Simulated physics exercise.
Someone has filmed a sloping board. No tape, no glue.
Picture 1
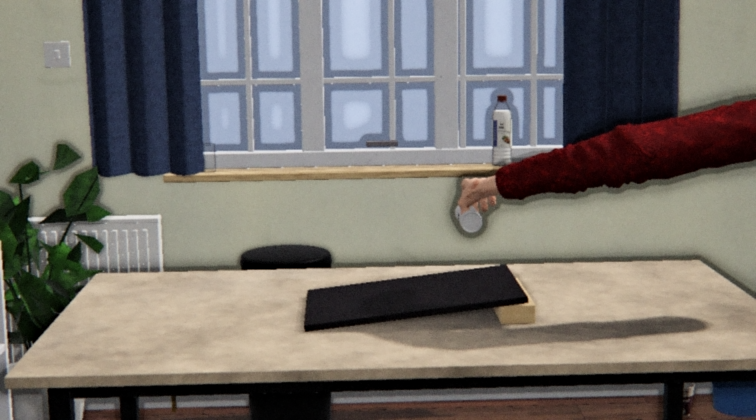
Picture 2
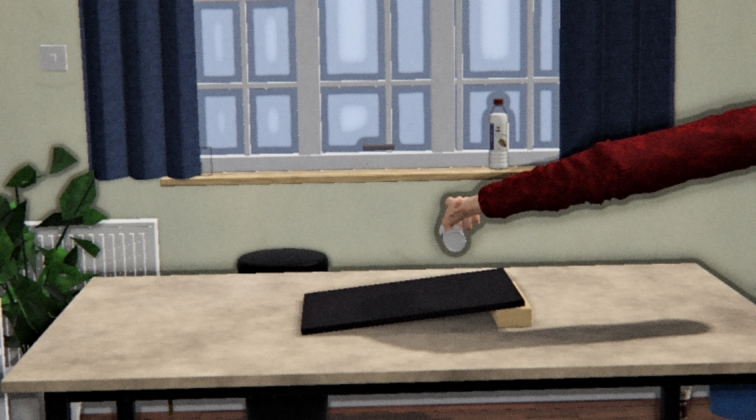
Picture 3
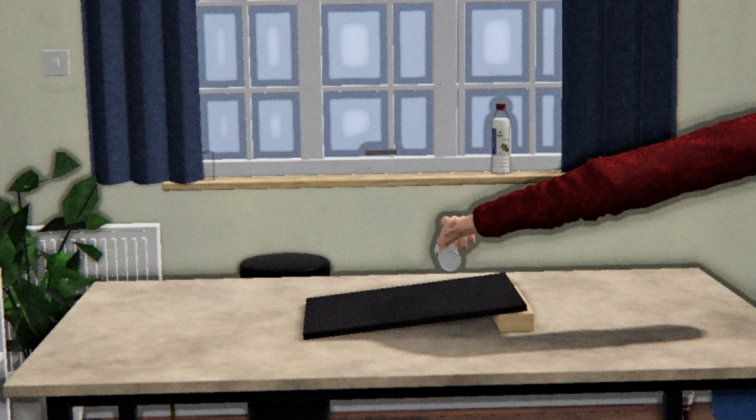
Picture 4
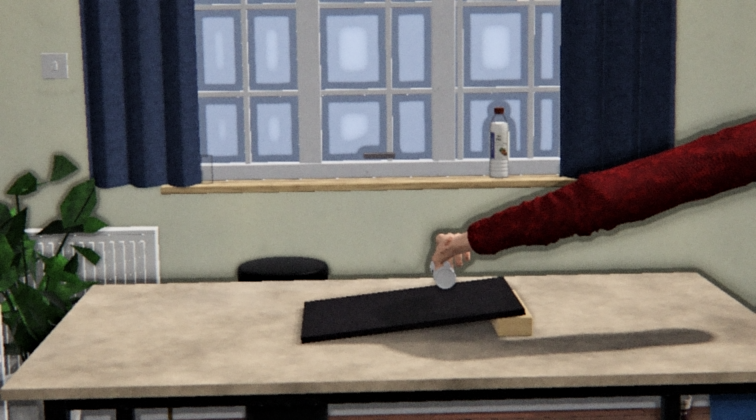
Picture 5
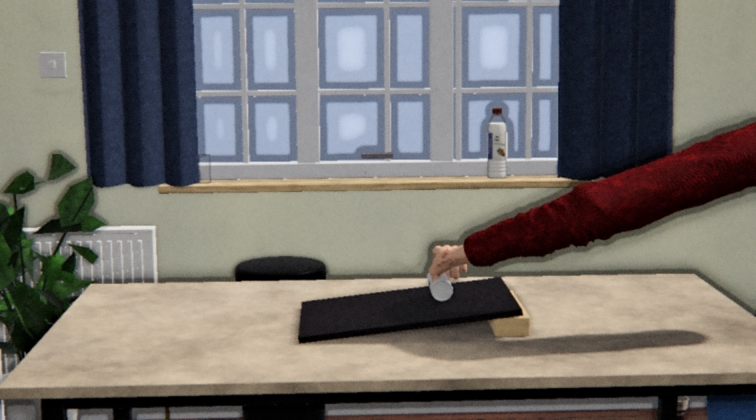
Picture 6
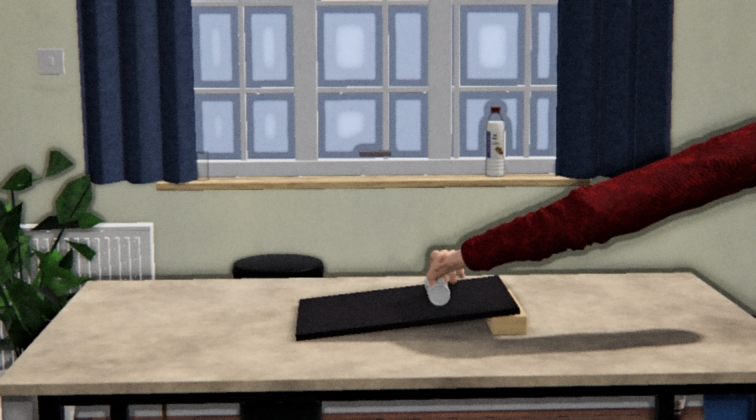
In a room with a window and blue curtains, a hand in a red sleeve lowered a small white object, moving slightly left, onto a black sloping board on a table.
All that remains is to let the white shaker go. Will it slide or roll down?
As it turns out, it runs down the board.
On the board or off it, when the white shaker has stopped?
The white shaker comes off the board.
Then, 1.00 s after the last picture, white shaker rolled well along near (347, 299).
Then, 1.60 s after the last picture, white shaker now off the board.
Then, 2.20 s after the last picture, things are still on the move.
Then, 3.00 s after the last picture, as before.
By the end, off the board, white shaker. The white shaker goes downhill.
